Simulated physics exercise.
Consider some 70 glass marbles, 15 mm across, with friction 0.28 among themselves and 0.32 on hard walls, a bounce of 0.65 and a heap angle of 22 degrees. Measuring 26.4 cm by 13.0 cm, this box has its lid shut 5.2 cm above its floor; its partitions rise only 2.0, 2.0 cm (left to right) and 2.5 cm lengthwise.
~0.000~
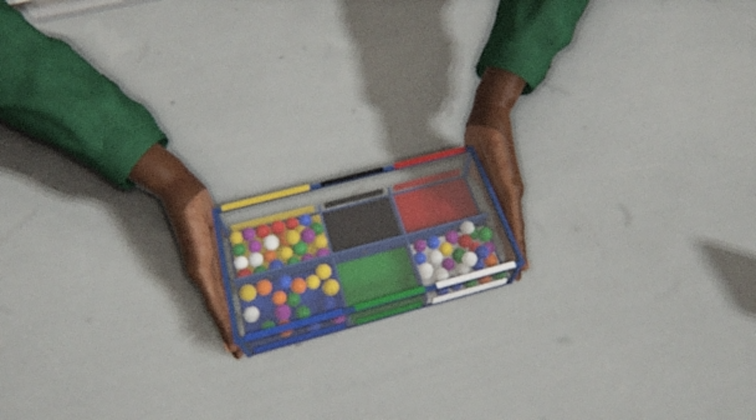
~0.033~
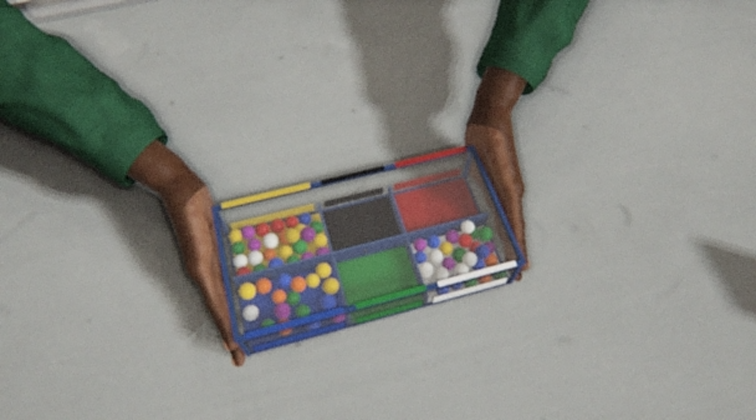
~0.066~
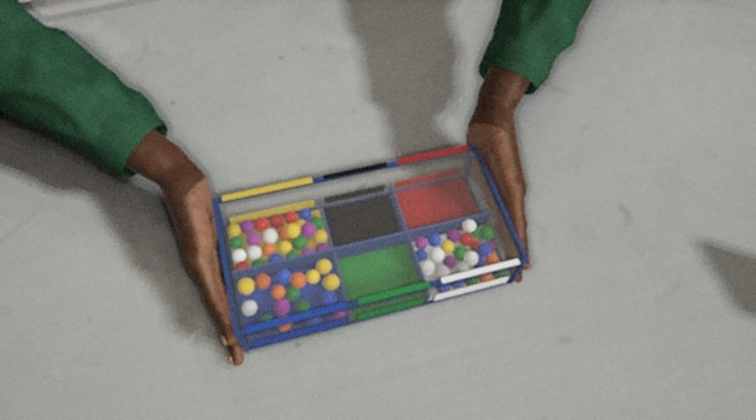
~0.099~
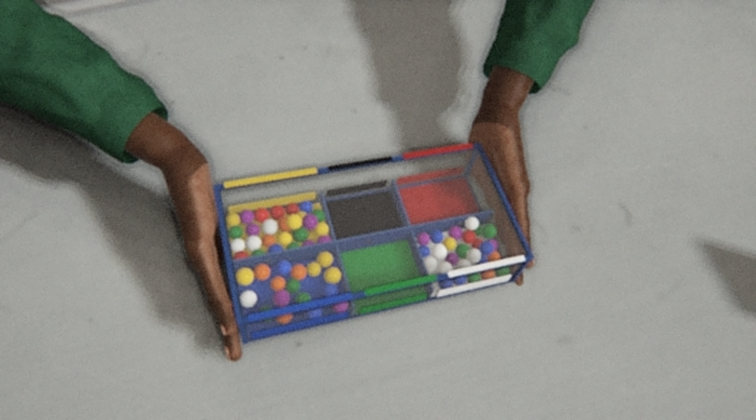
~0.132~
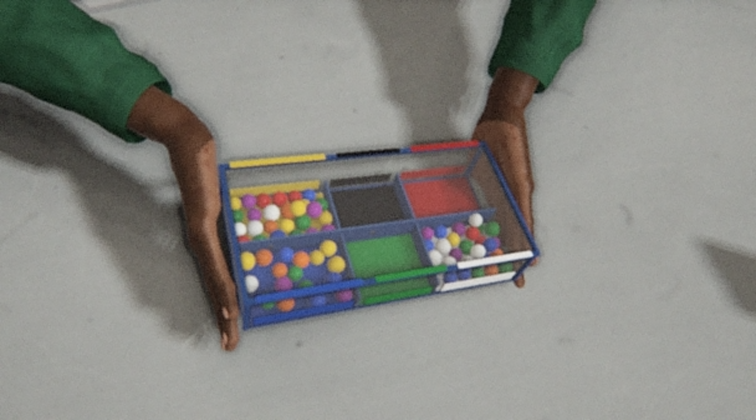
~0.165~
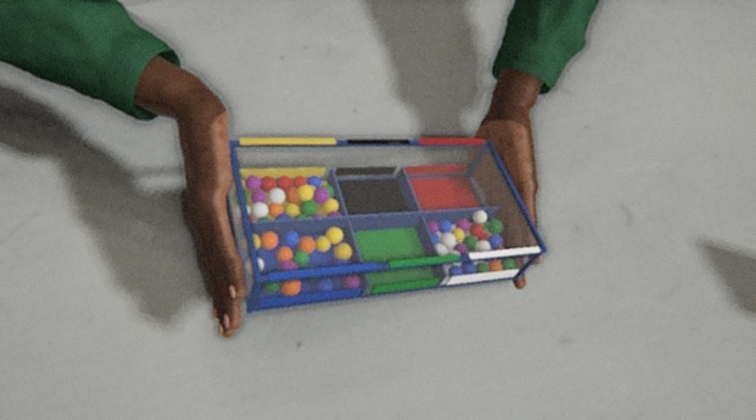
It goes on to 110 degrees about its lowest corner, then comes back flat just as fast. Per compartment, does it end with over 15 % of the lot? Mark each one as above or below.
Marked: Red above; blue below; green below; yellow below; white above; black below.
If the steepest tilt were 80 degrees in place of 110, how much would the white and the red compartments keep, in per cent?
Result - white 45 percent; red 30 percent.
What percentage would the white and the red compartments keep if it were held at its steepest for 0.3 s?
In per cent: White 50, red 50.
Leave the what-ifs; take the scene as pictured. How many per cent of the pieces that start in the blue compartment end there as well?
Something like 0 per cent.
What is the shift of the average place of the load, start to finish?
About 10.5 cm.
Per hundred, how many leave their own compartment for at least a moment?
Close to 70 percent.
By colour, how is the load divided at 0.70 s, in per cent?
Red 5; blue 15; green 10; yellow 20; white 35; black 15.
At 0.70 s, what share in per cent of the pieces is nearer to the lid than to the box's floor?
About 90 per cent.
After 0.70 s, tilt 109 degrees; red 5 %, blue 15 %, green 10 %, yellow 20 %, white 35 %, black 15 %.
After 1.05 s, tilt 47 degrees; red 50 %, green 5 %, white 45 %.
After 1.49 s, tilt 0 degrees; red 50 %, green 5 %, white 45 %.
In the end, at 2.0 s, red 50 %, blue 0 %, green 5 %, yellow 0 %, white 45 %, black 0 %.
